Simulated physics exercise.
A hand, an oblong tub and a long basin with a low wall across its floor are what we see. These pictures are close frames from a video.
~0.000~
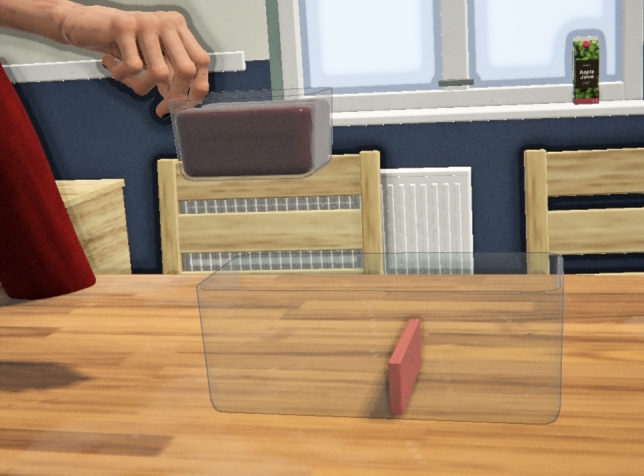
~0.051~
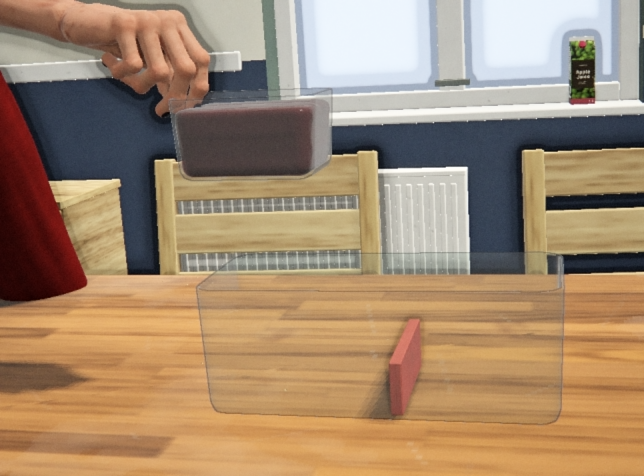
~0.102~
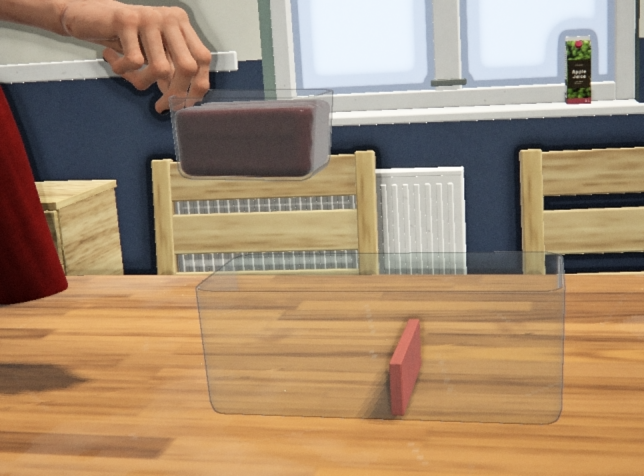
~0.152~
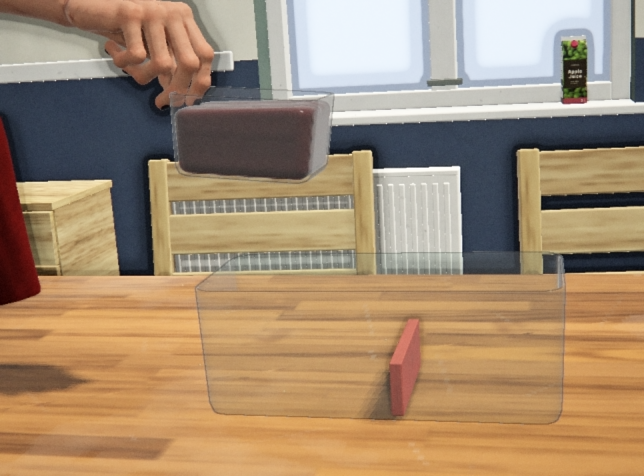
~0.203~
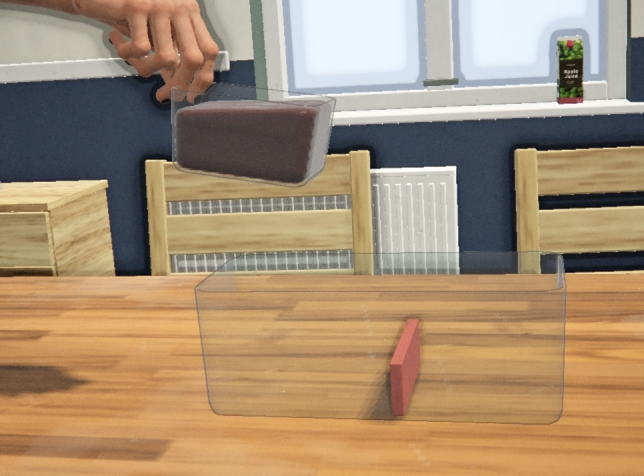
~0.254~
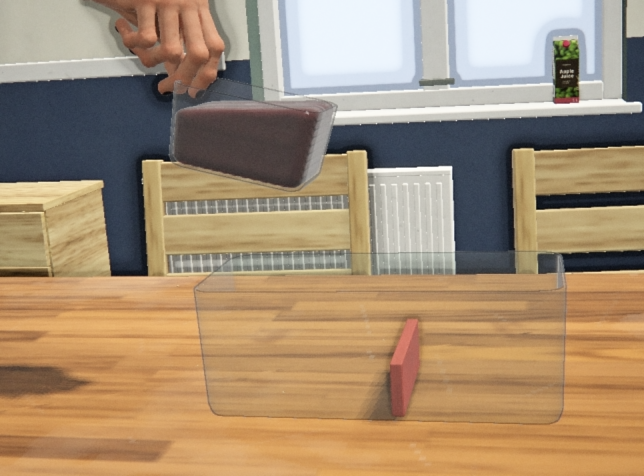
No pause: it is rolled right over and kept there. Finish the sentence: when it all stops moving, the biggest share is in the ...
... right part.
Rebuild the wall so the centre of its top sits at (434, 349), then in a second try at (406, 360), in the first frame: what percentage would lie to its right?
About 30 % for the first and about 55 % for the second.
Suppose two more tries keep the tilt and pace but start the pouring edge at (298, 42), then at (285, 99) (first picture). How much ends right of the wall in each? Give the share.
About 55 and 10 per cent.
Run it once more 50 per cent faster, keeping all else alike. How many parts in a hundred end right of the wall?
It comes to some 50 per cent.
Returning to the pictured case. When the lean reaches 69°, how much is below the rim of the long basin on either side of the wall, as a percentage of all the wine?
Left 5, right 15.
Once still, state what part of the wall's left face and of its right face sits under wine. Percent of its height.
Left part: 20 per cent; right part: 50.
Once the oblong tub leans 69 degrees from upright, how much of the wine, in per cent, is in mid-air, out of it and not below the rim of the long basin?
Roughly 35 %.
By 0.64 s the tilt is 69° and 47 per cent is still to pour, 3 is left of the wall and 15 right of it.
By 0.92 s the tilt is 98° and 10 per cent is still to pour, 22 is left of the wall and 61 right of it.
By 1.21 s the tilt is 101° and 1 per cent is still to pour, 35 is left of the wall and 61 right of it.
By 1.53 s the tilt is 101° and 0 per cent is still to pour, 37 is left of the wall and 61 right of it.
At rest 37 per cent lies left of the wall, 61 right of it and 2 outside.
